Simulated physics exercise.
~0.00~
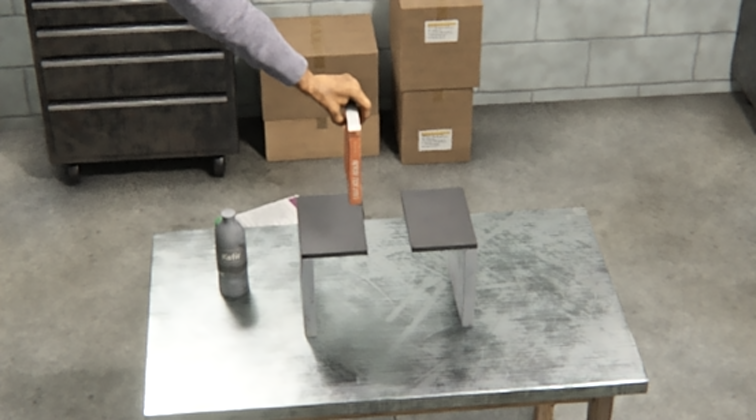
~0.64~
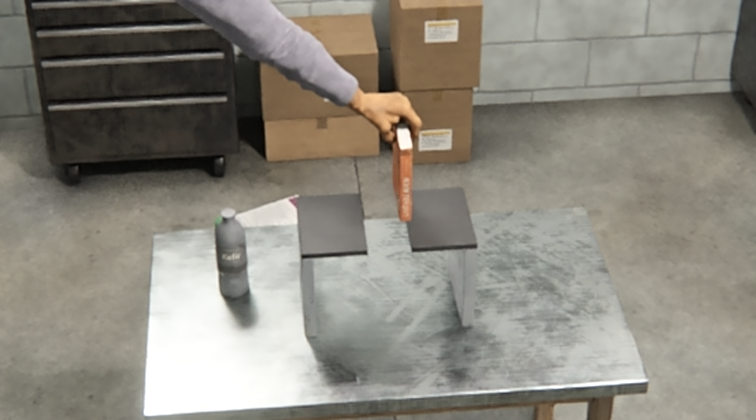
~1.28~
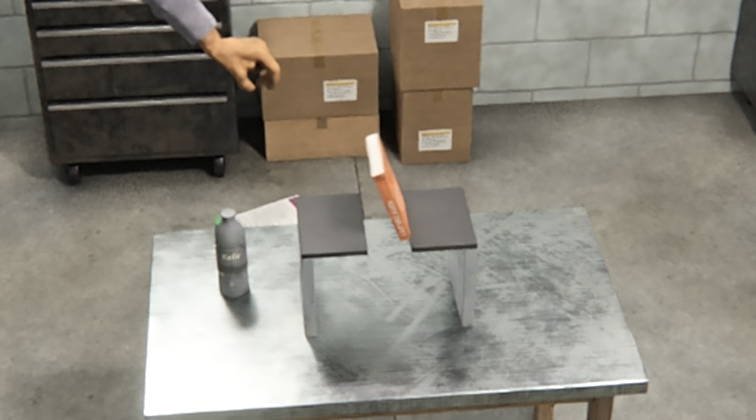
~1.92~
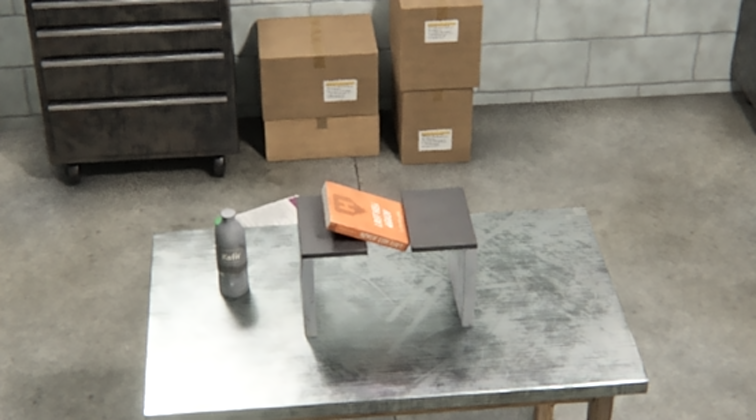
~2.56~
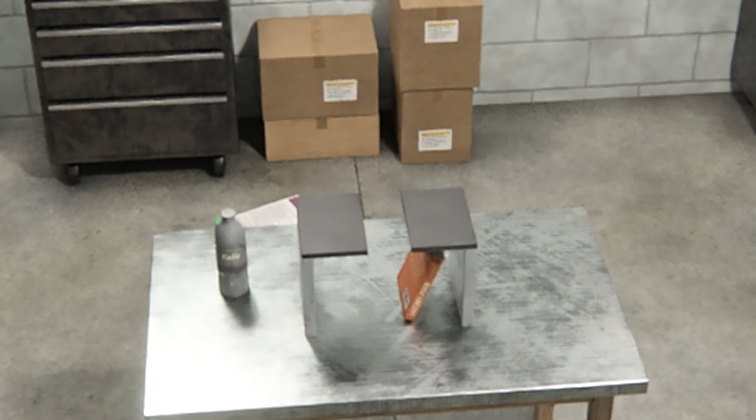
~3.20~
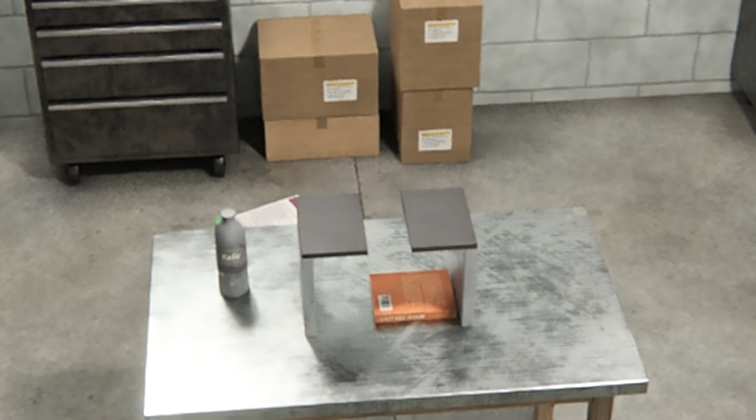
On a metal table in a workshop, a hand carried an orange book rightward over two dark-topped stands beside a grey bottle and let go; the book tipped left across the gap, then dropped through and ended lying flat on the table between them.
